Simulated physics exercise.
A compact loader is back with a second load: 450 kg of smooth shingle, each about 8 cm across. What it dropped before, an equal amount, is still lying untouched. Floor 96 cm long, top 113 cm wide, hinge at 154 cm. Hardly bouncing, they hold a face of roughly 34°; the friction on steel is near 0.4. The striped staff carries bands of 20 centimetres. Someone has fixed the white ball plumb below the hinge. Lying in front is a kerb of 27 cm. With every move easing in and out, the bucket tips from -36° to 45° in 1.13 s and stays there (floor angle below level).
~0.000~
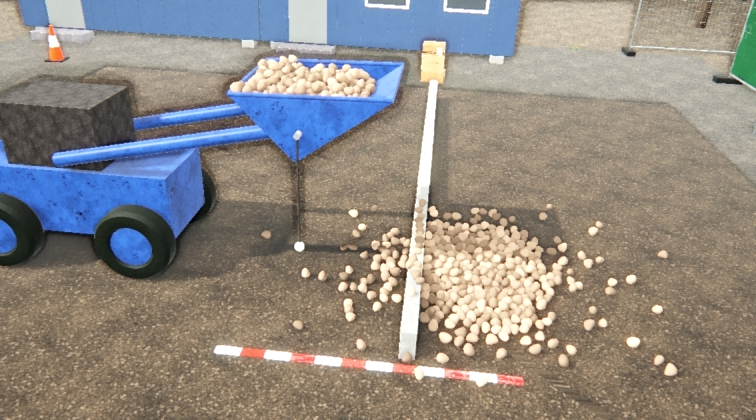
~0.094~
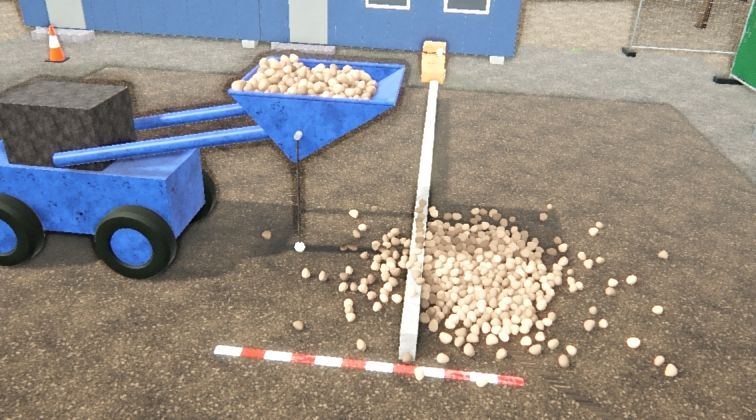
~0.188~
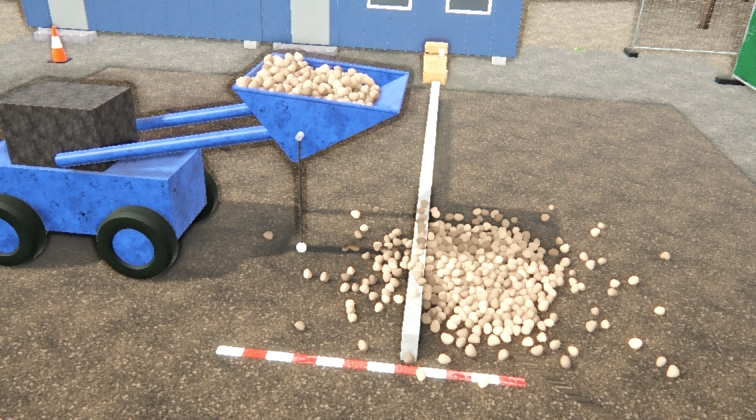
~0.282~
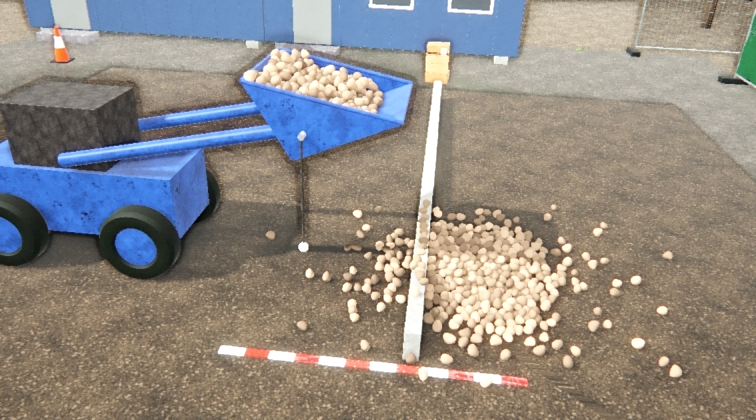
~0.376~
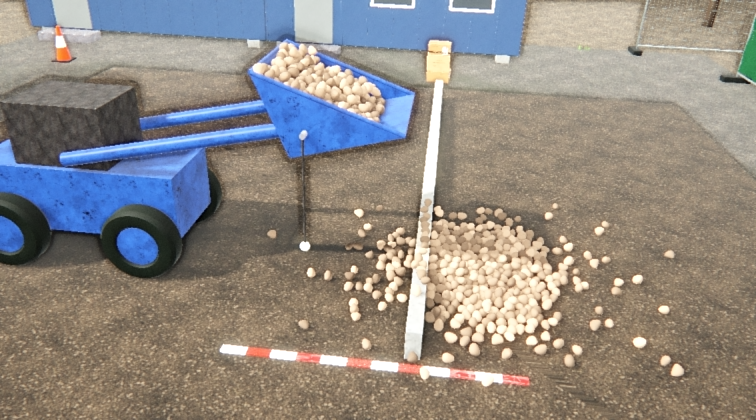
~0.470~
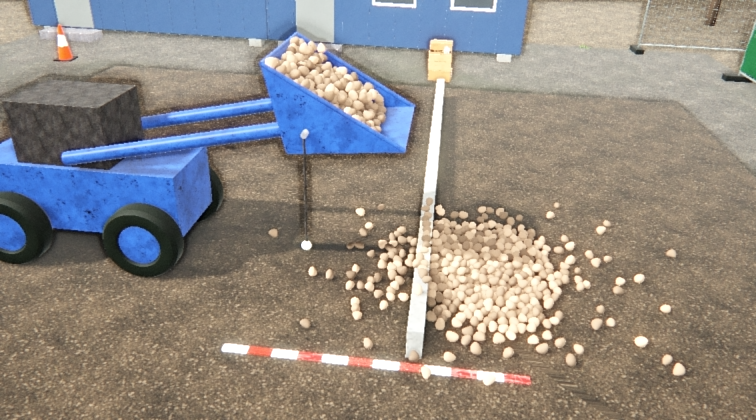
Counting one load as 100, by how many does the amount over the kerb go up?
By about 28 out of 100.
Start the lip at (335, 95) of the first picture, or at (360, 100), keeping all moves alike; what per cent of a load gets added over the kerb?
Some 0 percent, and then 0 percent.
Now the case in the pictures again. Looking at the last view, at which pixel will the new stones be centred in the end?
Middle: Approx. (402, 260) px.
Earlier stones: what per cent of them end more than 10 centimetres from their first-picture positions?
Close to 10 in a hundred of them.
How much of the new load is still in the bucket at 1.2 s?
Close to 35 in a hundred is still held.
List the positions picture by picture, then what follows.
In the first frame, lip at (393, 101), floor tilted -36°, highest stones at (311, 70). The earlier load is highest near (417, 252), 32 cm above ground level, 13 % on this side of the kerb, 87 % over the kerb.
In the second frame, lip at (394, 104), floor tilted -34°, highest stones at (280, 67); the stones move at 0.1 m/s on average.
In the third frame, the bucket is at -30°, its lip at (398, 112); the top of the load is at (278, 63); the stones move at 0.3 m/s on average.
In the fourth frame, the bucket is at -23°, its lip at (403, 123); the top of the load is at (285, 58); the stones move at 0.4 m/s on average.
In the fifth frame, the bucket is at -15°, its lip at (405, 136); the top of the load is at (289, 53); the stones move at 0.5 m/s on average.
In the sixth frame, the bucket is at -6°, its lip at (405, 151); the top of the load is at (298, 48); the stones move at 0.5 m/s on average.
After 0.9 s the floor is at 33°; in per cent of one load, 99 in the bucket, 14 on this side of the kerb, 87 over the kerb; the foremost stones are at (658, 291).
After 1.2 s the floor is at 45°; in per cent of one load, 37 in the bucket, 76 on this side of the kerb, 88 over the kerb; the foremost stones are at (658, 291).
After 1.6 s the floor is at 45°; in per cent of one load, 1 in the bucket, 93 on this side of the kerb, 106 over the kerb; the foremost stones are at (658, 291).
After 4.3 s the floor is at 45°; in per cent of one load, 0 in the bucket, 85 on this side of the kerb, 115 over the kerb; the foremost stones are at (663, 289). Net gain over the kerb, 28.
